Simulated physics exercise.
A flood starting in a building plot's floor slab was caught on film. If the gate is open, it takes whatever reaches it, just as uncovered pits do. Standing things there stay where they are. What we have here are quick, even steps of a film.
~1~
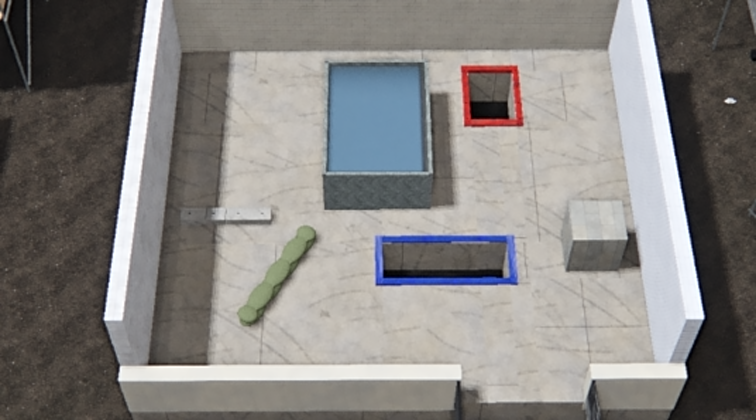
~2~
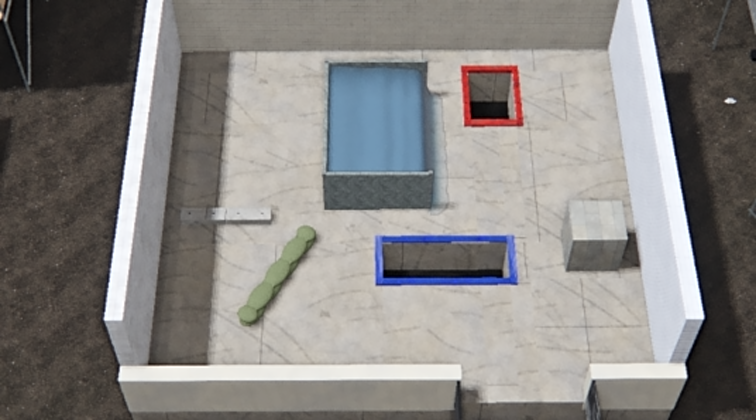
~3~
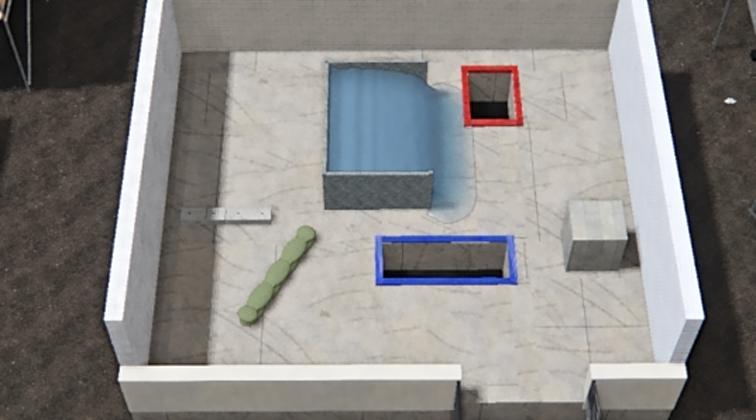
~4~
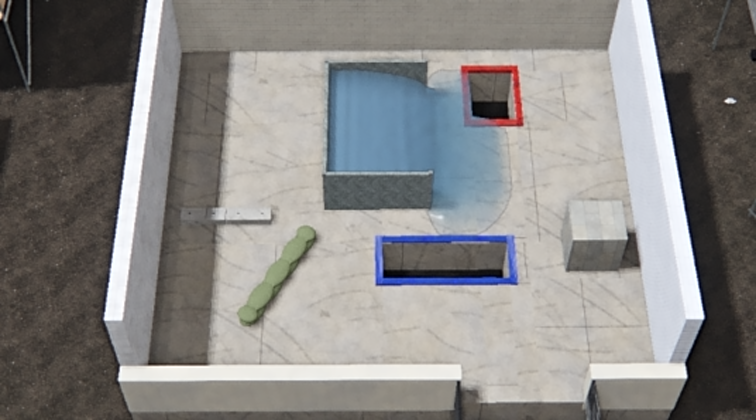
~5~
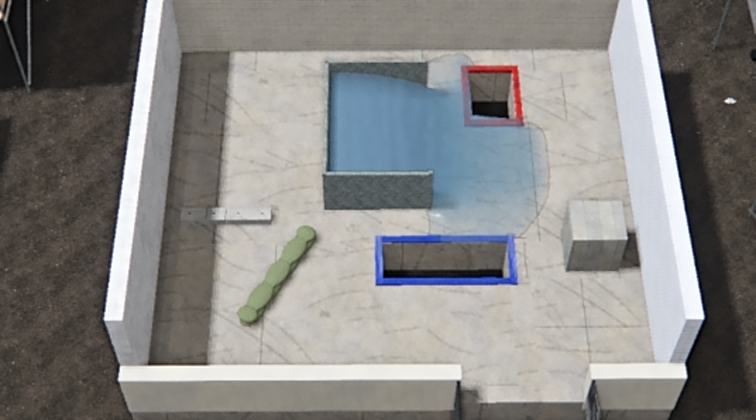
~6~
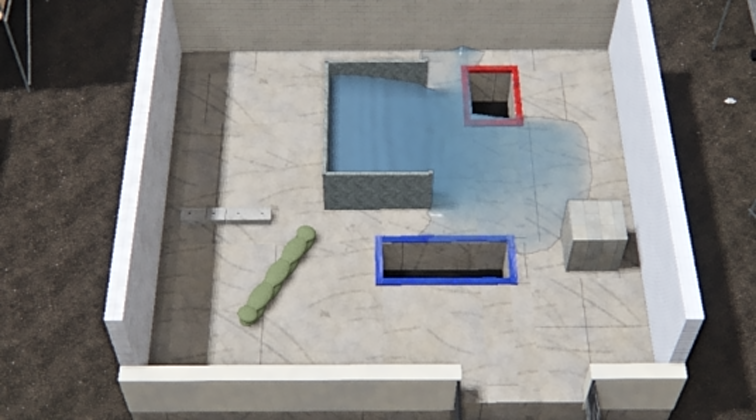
In the video, a blue pool of water sits in a rectangular tank, then pours out through its right side and spreads rightward across the pale floor, around a red-framed opening and up to a gray block.
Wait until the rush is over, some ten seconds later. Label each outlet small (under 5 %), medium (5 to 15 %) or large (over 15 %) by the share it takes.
Labels: Gate: Medium, blue pit: Medium, red pit: Large.
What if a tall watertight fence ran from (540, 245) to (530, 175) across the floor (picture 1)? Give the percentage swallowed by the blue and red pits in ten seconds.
Percent shares - blue: 15; red: 30.
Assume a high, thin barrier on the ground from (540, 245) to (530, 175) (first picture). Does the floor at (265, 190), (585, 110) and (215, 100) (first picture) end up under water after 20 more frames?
In order: Dry; wet; dry.
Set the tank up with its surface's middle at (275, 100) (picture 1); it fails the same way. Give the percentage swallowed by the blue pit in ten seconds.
Within ten seconds the blue pit takes 14 percent of the total.
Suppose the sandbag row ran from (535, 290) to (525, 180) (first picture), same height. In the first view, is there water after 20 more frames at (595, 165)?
Result at the marked point - below the waterline.
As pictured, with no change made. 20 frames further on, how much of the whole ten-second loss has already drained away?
Result, approximate: 50 per cent.
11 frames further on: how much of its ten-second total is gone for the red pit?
I make it 60 per cent.
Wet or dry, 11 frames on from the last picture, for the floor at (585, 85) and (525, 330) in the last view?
In turn, the two spots are soaked and soaked.
A moment on, water covers 25 % of the floor; the gate 0 %, the blue pit 1 %, the red pit 12 %.
Next, water covers 35 % of the floor; the gate 0 %, the blue pit 2 %, the red pit 17 %.
Then, water covers 40 % of the floor; the gate 2 %, the blue pit 3 %, the red pit 21 %.
Later, water covers 60 % of the floor; the gate 8 %, the blue pit 6 %, the red pit 27 %.
In the end, water covers 80 % of the floor; the gate 13 %, the blue pit 8 %, the red pit 28 %.
